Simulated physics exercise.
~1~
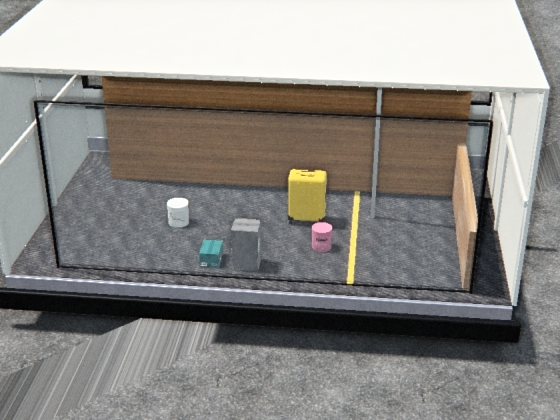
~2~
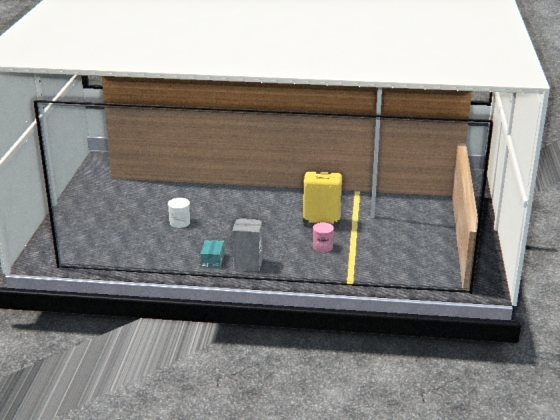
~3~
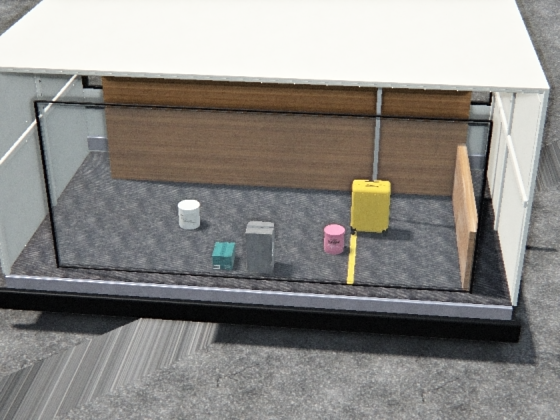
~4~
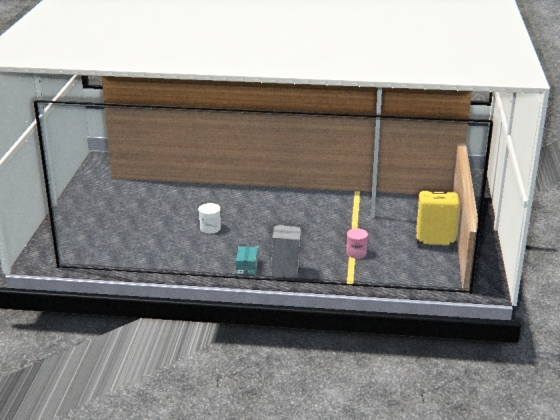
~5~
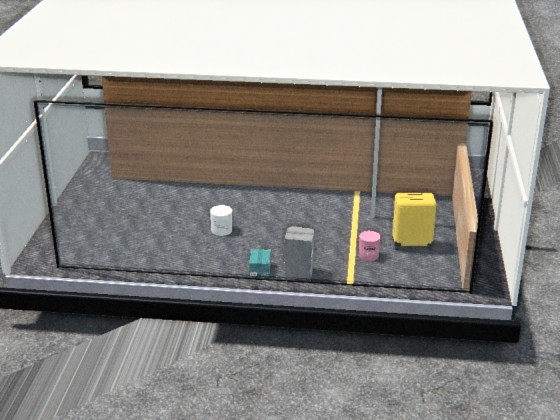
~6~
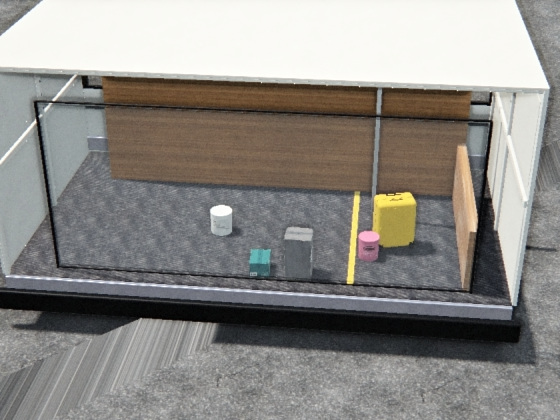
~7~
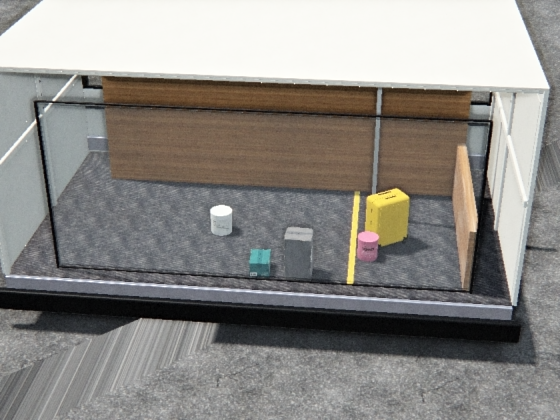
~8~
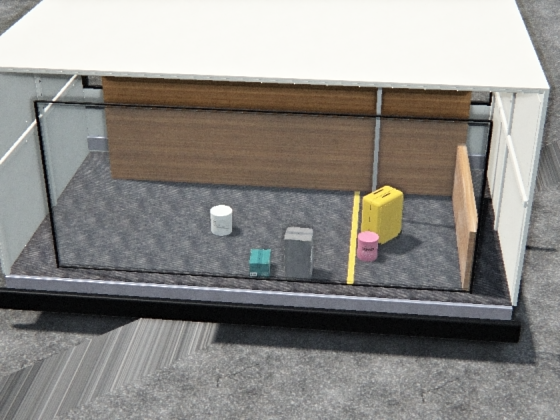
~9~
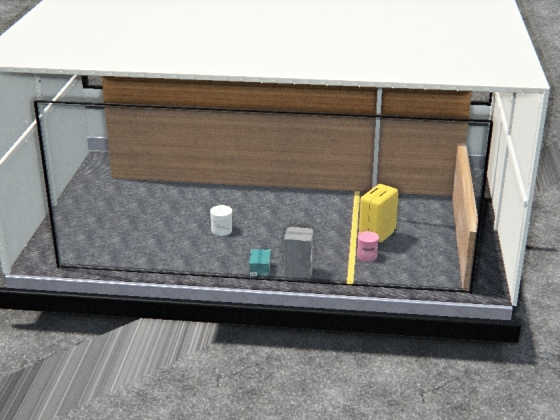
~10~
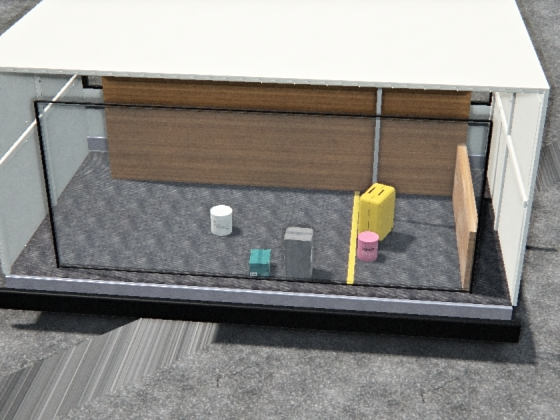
An open-fronted bay with a pale roof and a wood-panelled back wall is seen from above and in front, with a yellow line across its dark floor. A yellow wheeled case and a pink bucket stand left of the line, with a grey pack, a teal carton and a white bucket farther left. The case rolls right across the line towards the side panel, while the others slide more slowly the same way. The pink bucket crosses the line before they stop. The case rolls back left, turning, and settles upright just beyond the line, behind the pink bucket.
